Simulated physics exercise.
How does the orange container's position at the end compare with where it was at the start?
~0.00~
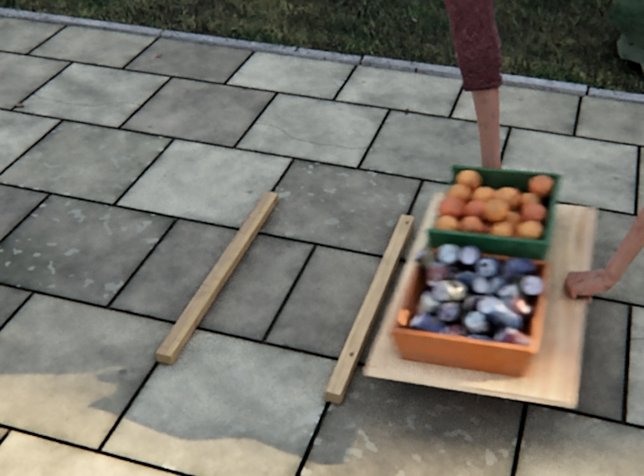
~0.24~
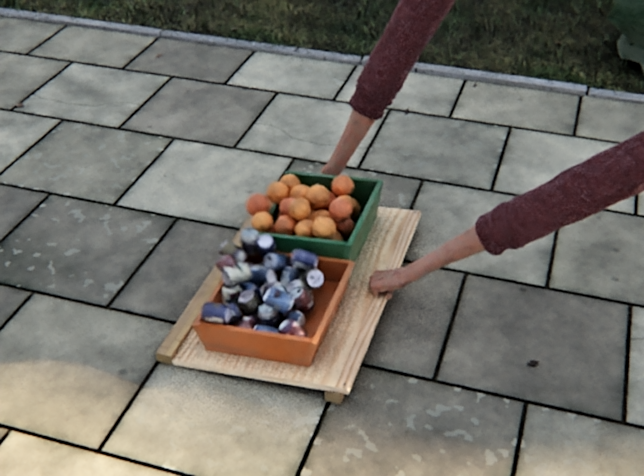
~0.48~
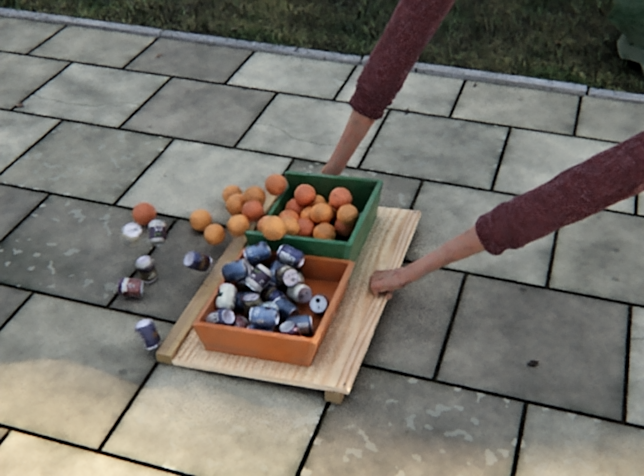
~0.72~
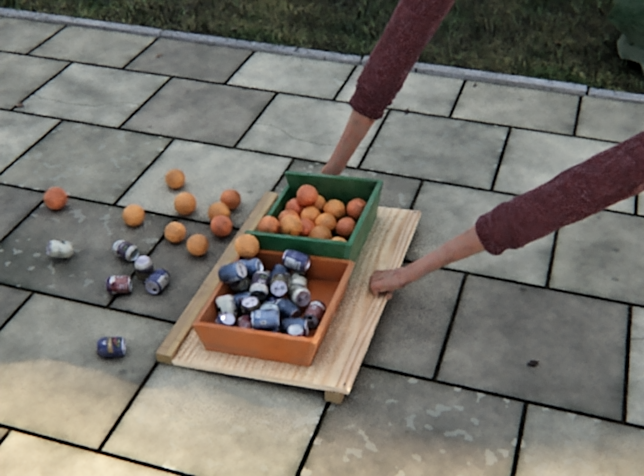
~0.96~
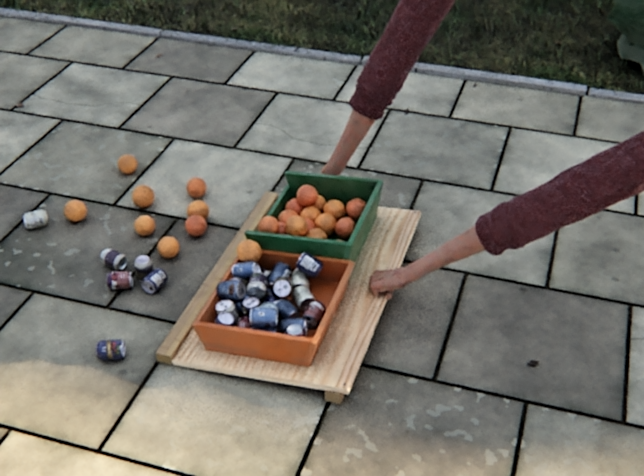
It ends up farther left. It starts to the right of the two wooden strips and finishes above them, still on the board.
